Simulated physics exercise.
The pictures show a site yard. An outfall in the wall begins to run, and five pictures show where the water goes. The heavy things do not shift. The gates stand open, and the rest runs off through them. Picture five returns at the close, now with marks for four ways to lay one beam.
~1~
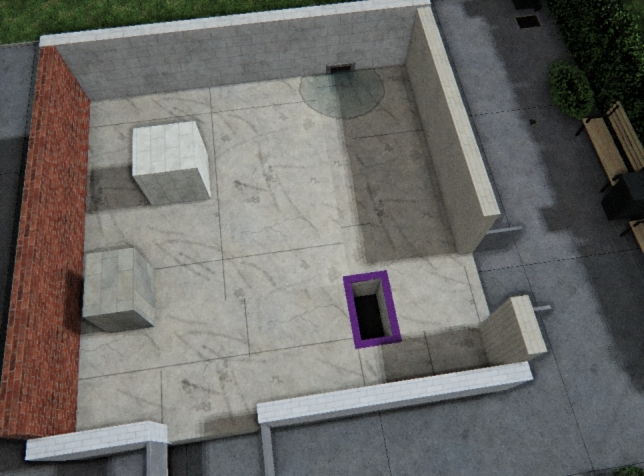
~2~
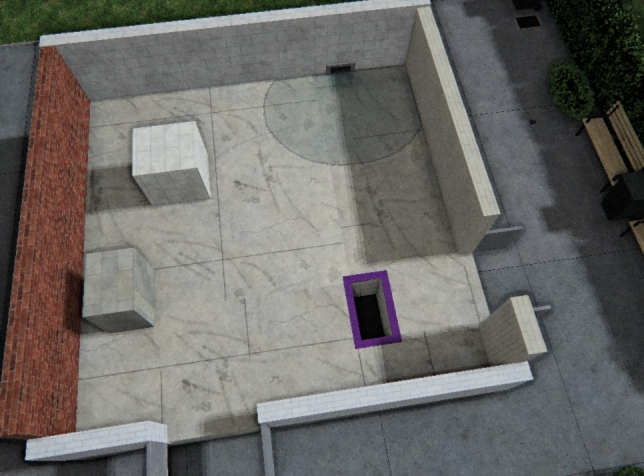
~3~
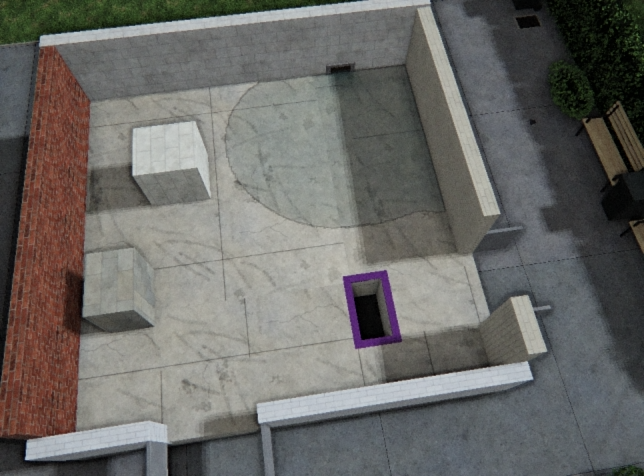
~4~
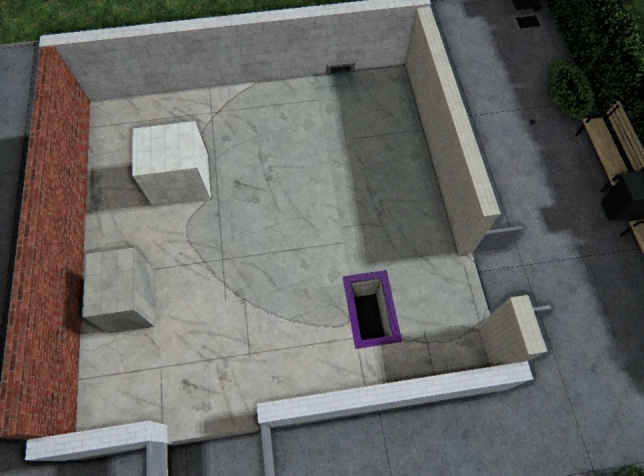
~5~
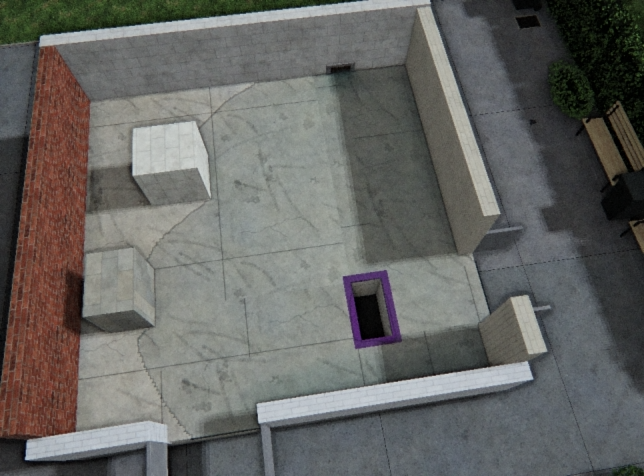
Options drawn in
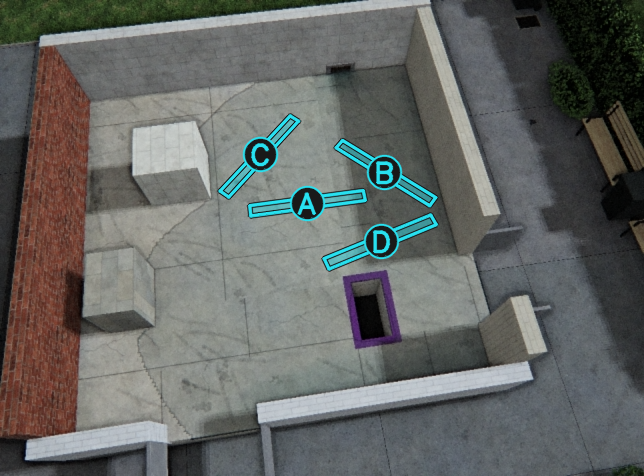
The clip opens on a walled yard with two pale blocks and a purple-rimmed gully, a small wet patch lying below an opening in the back wall. The patch spreads outward across the pale floor, reaches the gully, then extends around the blocks toward the brick wall and the front gaps.
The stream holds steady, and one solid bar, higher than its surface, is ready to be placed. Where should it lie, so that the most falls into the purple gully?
It is C.
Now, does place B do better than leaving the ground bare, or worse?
Worse.
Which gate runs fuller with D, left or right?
The left one.
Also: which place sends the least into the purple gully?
D.
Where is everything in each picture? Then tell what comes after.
In the first frame, outfall at (340, 68); purple gully at (371, 308); open gate at (216, 417); open gate at (468, 289); front seen at (369, 107), 4 % of the ground wet; purple gully still dry.
In the second frame, front seen at (401, 147), 14 % of the ground wet; purple gully still dry.
In the third frame, front seen at (436, 202), 29 % of the ground wet; purple gully still dry.
In the fourth frame, front seen at (452, 330), 53 % of the ground wet; purple gully taking water.
In the fifth frame, front seen at (168, 357), 73 % of the ground wet; purple gully taking water.
On the marked copy, A from (250, 210) to (364, 195); B from (339, 144) to (432, 201); C from (224, 194) to (294, 118); D from (326, 263) to (433, 219).
With A, about 25 % of the stream goes into the purple gully, about 75 % out by the gates.
With B, about 29 % of the stream goes into the purple gully, about 69 % out by the gates.
With C, about 40 % of the stream goes into the purple gully, about 60 % out by the gates.
With D, about 16 % of the stream goes into the purple gully, about 84 % out by the gates.
